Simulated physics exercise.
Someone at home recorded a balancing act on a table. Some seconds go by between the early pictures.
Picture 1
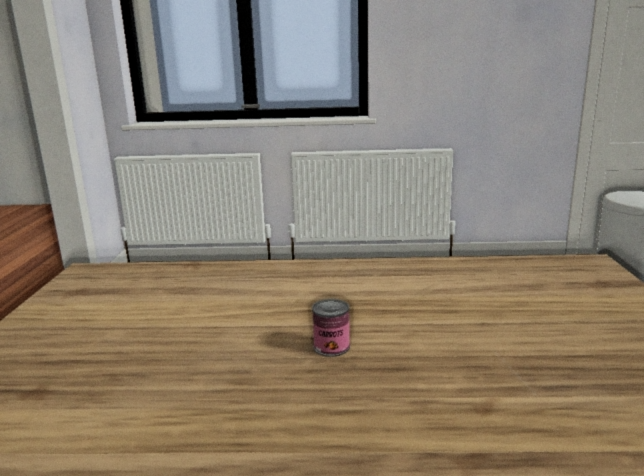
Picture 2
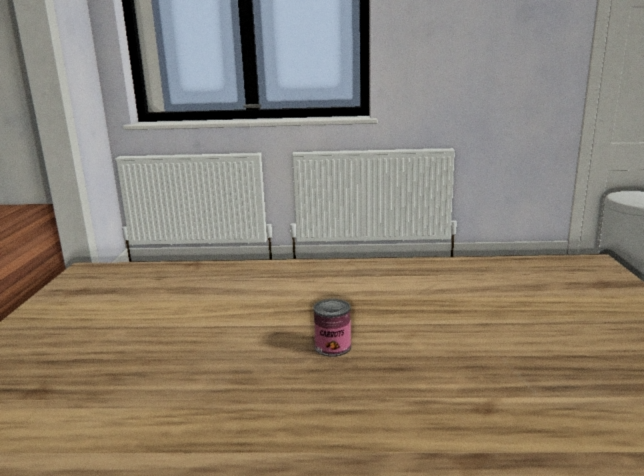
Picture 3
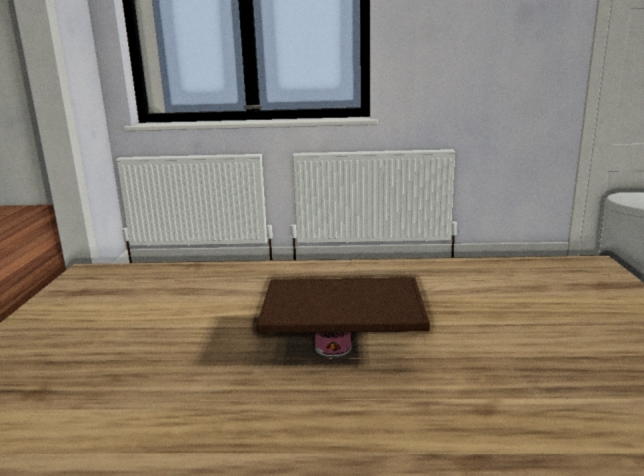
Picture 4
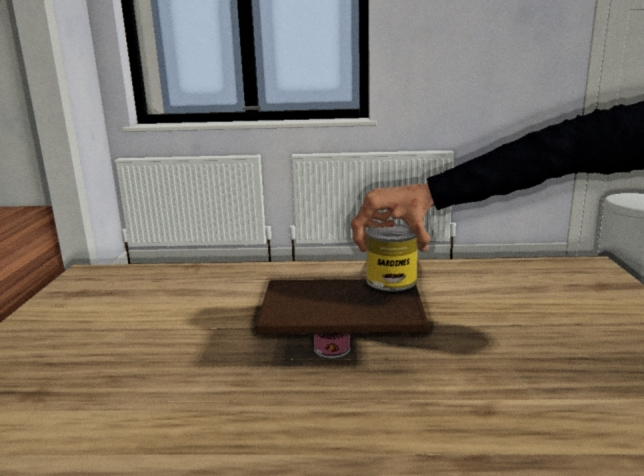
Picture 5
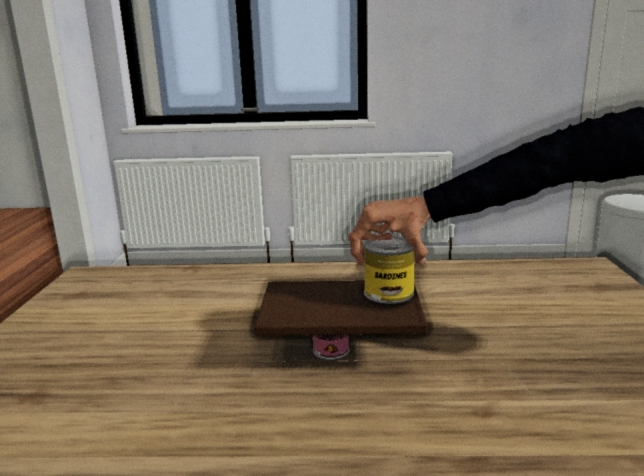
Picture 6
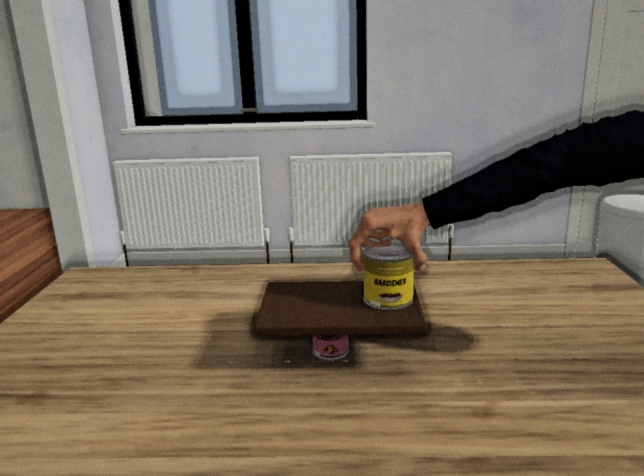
A hand in a black sleeve lowered a yellow tin onto the right side of a brown board, which had appeared on top of a small pink tin on the wooden table, and kept holding it.
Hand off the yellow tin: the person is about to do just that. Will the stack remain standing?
So the pile doesn't rest quietly where it is.
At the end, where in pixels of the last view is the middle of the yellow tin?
It ends near (459, 328).
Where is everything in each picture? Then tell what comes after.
In the first frame, the last thing is not in view yet; pink tin (331, 327).
In the second frame, the last thing is not in view yet; pink tin (332, 327).
In the third frame, the last thing is not in view yet.
The fourth frame shows coming down; yellow tin (392, 256).
The fifth frame shows coming down; yellow tin (389, 269).
The sixth frame shows set down, still held; yellow tin (388, 276).
Then, 0.30 s later than the last frame, yellow tin now fallen; brown lid tilted by 42°.
Then, 0.40 s later than the last frame, brown lid tilted by 41°.
Then, 0.90 s later than the last frame, brown lid tilted by 30°.
When it is over, fallen, yellow tin; moved from the start, brown lid; pink tin as before. End places, in pixels of the last picture, yellow tin near (458, 328). The stack gives way.
